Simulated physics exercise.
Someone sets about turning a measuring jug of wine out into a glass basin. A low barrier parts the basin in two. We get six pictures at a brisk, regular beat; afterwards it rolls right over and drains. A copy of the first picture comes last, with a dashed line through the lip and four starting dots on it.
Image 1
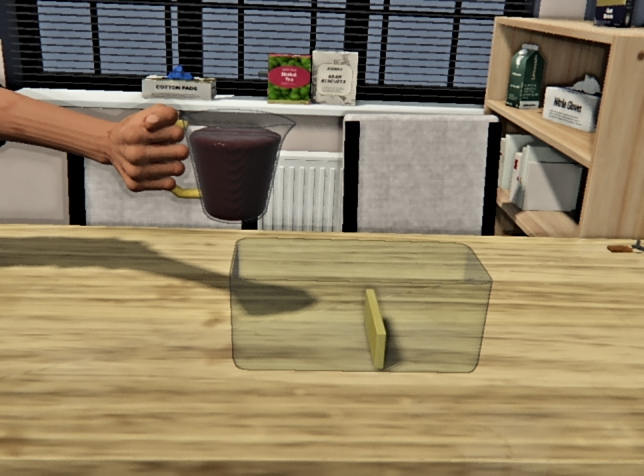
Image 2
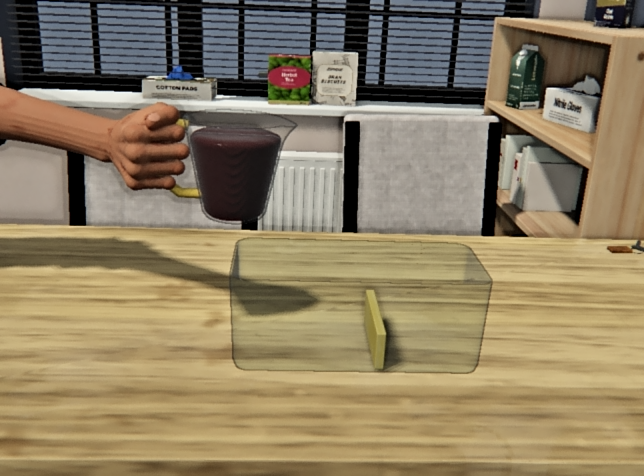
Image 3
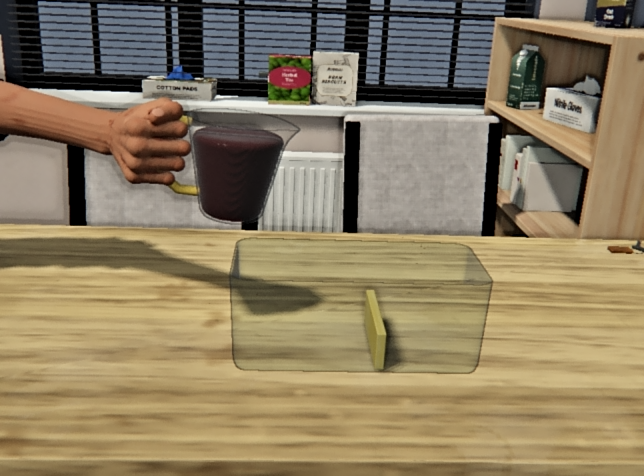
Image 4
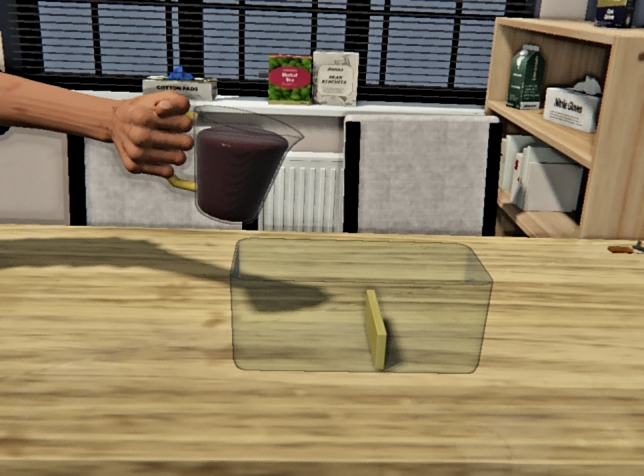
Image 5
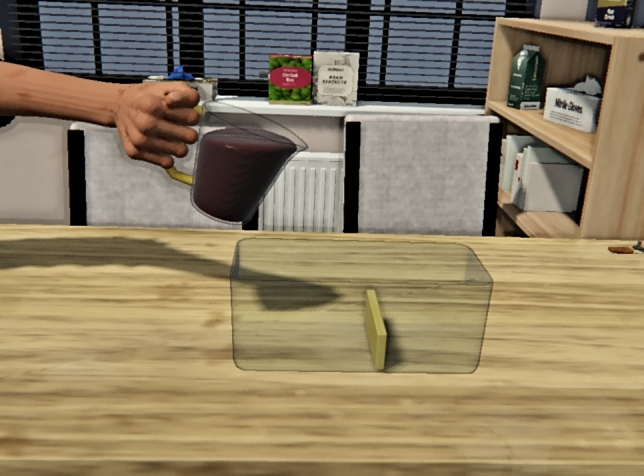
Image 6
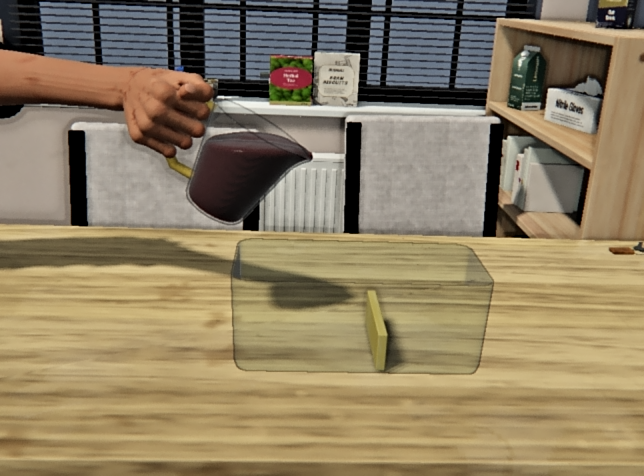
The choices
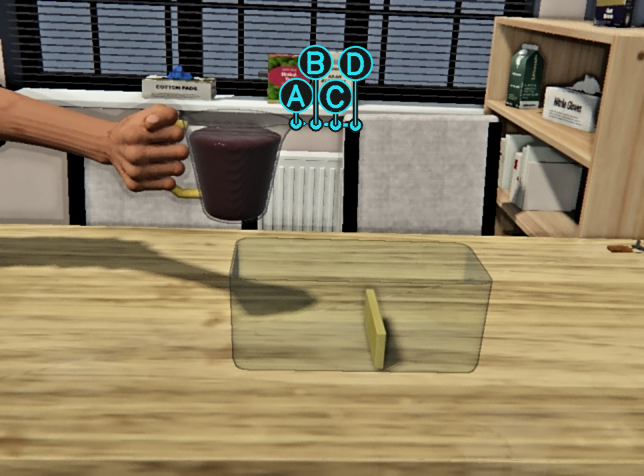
On a wooden table in a room with a shelf and a window behind, a hand at left holds a jug of dark red wine upright above a clear basin with a low barrier inside. The hand then tilts the jug steadily to the right, and the wine shifts up to its lip.
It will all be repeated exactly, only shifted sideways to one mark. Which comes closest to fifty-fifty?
C works best here.
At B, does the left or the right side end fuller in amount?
The left side.
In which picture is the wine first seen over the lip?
In picture 6.
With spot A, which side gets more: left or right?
The left one.
On the marked copy, A at (296, 123); B at (315, 124); C at (335, 124); D at (355, 125).
With A, about 95 % ends left of the wall and 4 % right of it.
With B, about 84 % ends left of the wall and 15 % right of it.
With C, about 49 % ends left of the wall and 51 % right of it.
With D, about 9 % ends left of the wall and 90 % right of it.
